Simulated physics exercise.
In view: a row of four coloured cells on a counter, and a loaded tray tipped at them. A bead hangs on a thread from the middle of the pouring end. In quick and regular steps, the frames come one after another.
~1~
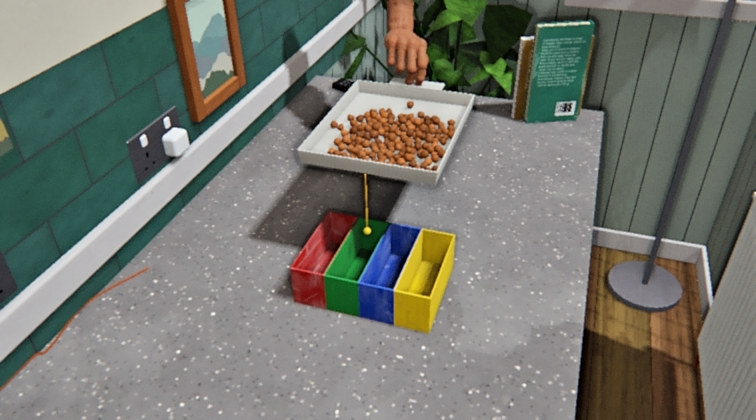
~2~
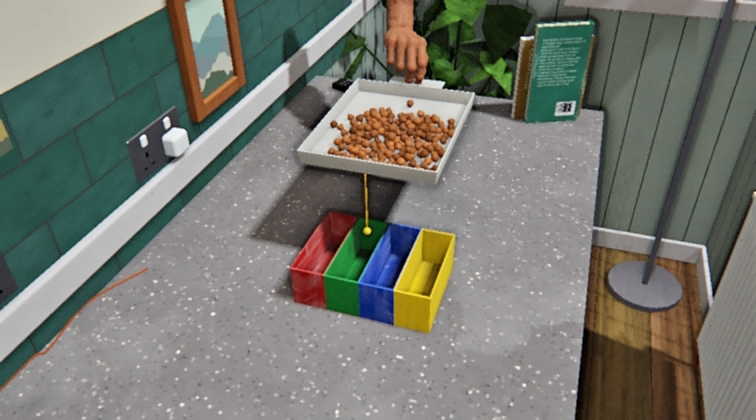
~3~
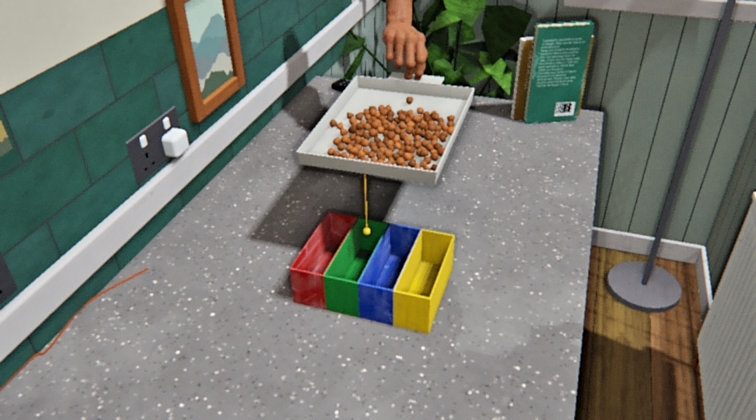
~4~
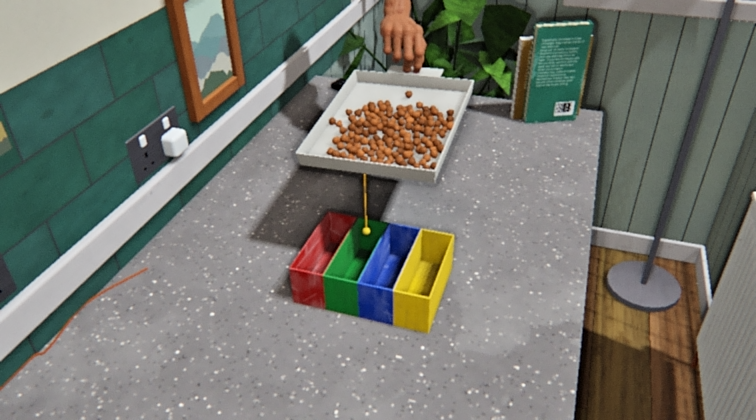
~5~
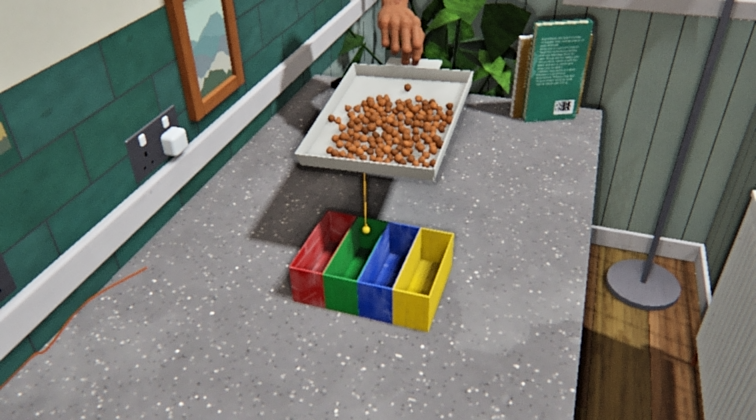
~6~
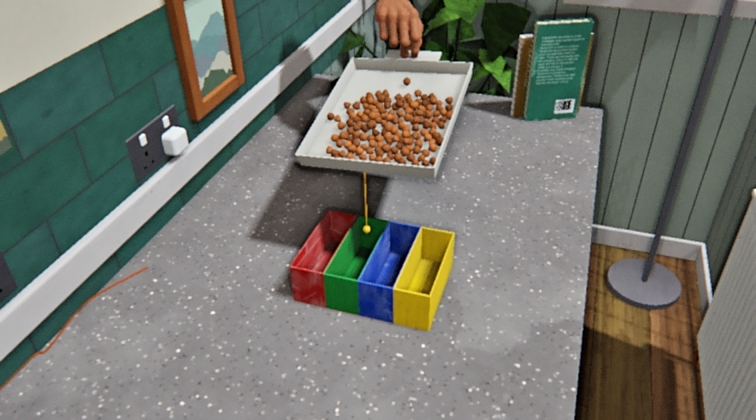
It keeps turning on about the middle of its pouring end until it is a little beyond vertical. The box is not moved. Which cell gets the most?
The red cell gets the most.
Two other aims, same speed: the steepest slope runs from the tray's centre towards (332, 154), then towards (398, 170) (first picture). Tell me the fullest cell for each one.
First: The red cell, second: Yellow.
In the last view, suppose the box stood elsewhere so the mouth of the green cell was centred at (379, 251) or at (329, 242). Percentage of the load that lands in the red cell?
20 %, 30 %.
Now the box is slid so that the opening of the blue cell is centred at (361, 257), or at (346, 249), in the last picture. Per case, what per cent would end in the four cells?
First case 90 in a hundred, second case 90 in a hundred.
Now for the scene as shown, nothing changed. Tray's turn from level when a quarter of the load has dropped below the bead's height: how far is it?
Tilt: Around 105 degrees.
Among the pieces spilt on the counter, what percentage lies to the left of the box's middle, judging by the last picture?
It comes to near 100 percent of the spill.
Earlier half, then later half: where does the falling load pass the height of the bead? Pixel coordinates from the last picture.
The first part passes (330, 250); everything after passes (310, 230).
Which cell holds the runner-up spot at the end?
The cell in second spot is green.
Shortly afterwards, tray tipped steeply; all but a few on the tray; only a few in the red cell.
Next, tray tipped right over; all but a few on the tray; only a few in the green cell; only a few in the red cell; only a few in the blue cell; a little falling or outside the box.
Some moments later, tray tipped past a quarter turn; near a third in the red cell; near a quarter in the green cell; only a few in the blue cell; only a few in the yellow cell; near half falling or outside the box.
In the end, tray tipped past a quarter turn; near a third in the red cell; near a quarter in the green cell; only a few in the blue cell; only a few in the yellow cell; near half outside the box.
